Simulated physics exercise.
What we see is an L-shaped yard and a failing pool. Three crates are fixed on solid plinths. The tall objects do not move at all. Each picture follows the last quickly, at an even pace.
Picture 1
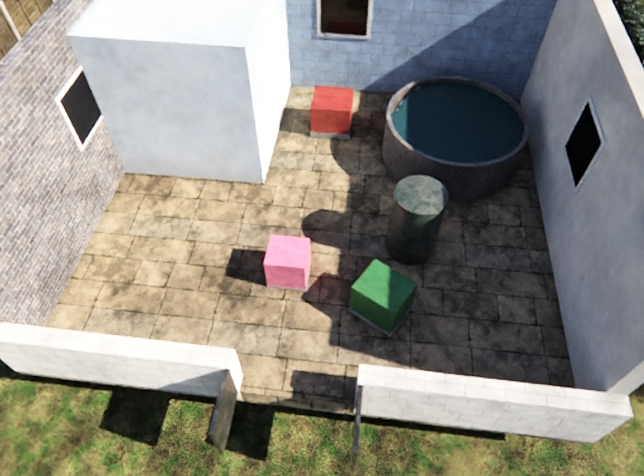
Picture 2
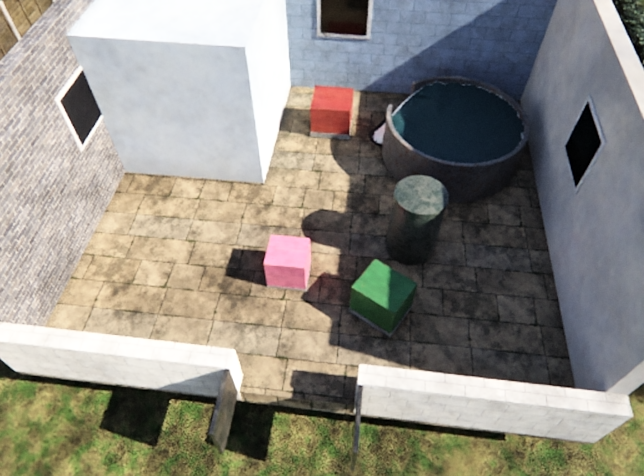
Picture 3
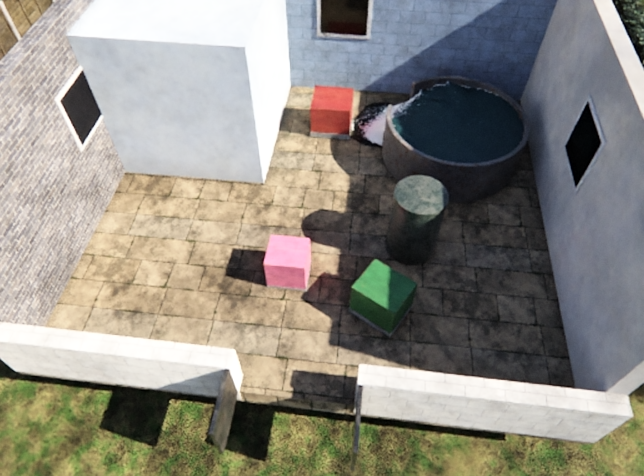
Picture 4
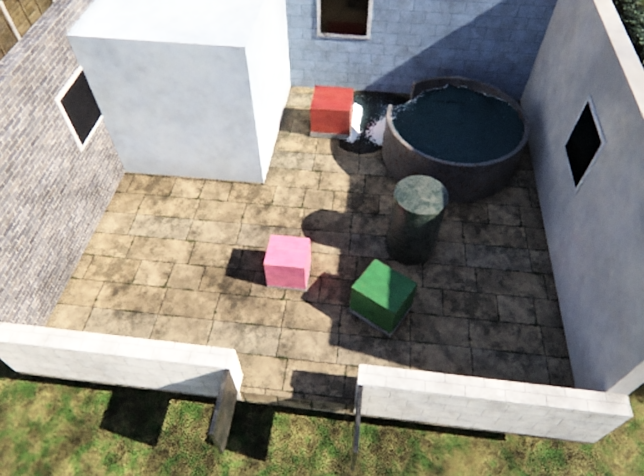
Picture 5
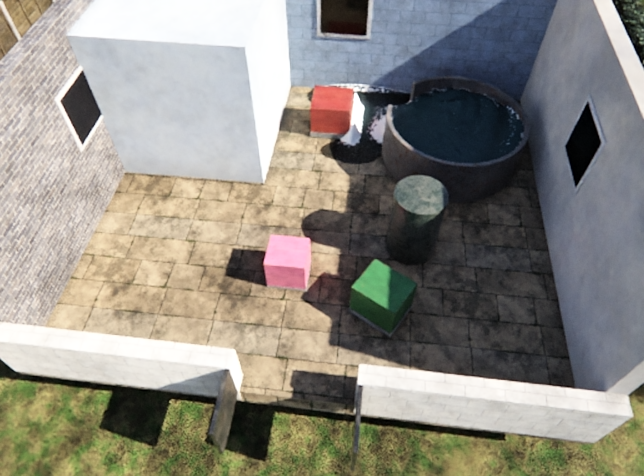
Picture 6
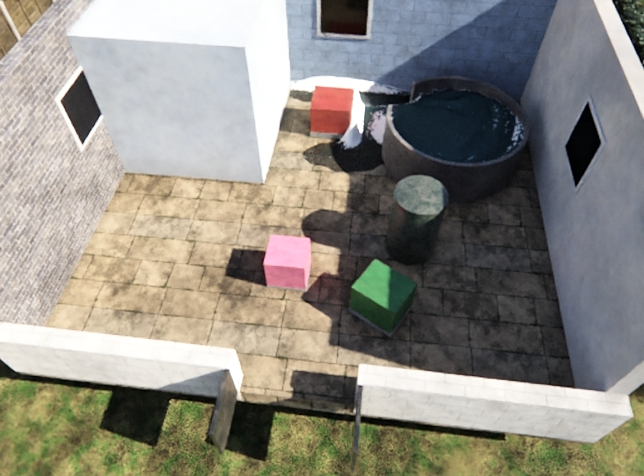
At the start, a round pool stands whole and still in a walled yard with red, pink and green blocks and a dark cylinder. Water then bursts from the pool's left side, reaches the red block and spreads around it along the back wall, while the blocks stay put.
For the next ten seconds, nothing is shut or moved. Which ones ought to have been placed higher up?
My prediction: Pink crate: Becomes wet, red crate: Becomes wet, green crate: Becomes wet.
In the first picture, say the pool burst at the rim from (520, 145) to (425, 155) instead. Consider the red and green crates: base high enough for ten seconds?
First the red crate: It is never reached; then the green crate: It gets reached.
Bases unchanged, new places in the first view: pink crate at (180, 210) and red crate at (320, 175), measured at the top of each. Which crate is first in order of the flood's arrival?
Red-painted one.
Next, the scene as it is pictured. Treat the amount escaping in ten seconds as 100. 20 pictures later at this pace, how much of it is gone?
Close to 0 per cent, I'd say.
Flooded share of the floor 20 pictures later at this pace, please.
It should be close to 55 %.
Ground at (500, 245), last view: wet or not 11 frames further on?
Answer: No flooding.
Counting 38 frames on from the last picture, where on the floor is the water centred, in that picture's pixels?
Roughly (378, 187).
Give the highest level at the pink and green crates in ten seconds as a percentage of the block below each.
The first reaches around 780 in a hundred, the second around 280.
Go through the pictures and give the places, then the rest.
In the first picture, the round pool at (456, 121) is whole and still.
In the second picture, the front is at (381, 144), out from the gap at (397, 120).
In the third picture, the front is at (372, 107), out from the gap at (397, 120).
In the fourth picture, the front is at a hidden place, out from the gap at (397, 121).
In the fifth picture, water pours out at (397, 120) and has run to a hidden place.
In the sixth picture, the front is at (293, 87), out from the gap at (397, 120).
A moment on, water covers 20 % of the floor; the pink crate not reached, the red crate water round its plinth, the green crate not reached.
Next, water covers 35 % of the floor; the pink crate water round its plinth, the red crate water round its plinth, the green crate water round its plinth.
Then, water covers 55 % of the floor; the pink crate water round its plinth, the red crate water round its plinth, the green crate water round its plinth.
Later, water covers 85 % of the floor; the pink crate water round its plinth, the red crate water round its plinth, the green crate water round its plinth.
In the end, water covers 100 % of the floor; the pink crate was topped, the red crate was topped, the green crate was topped.
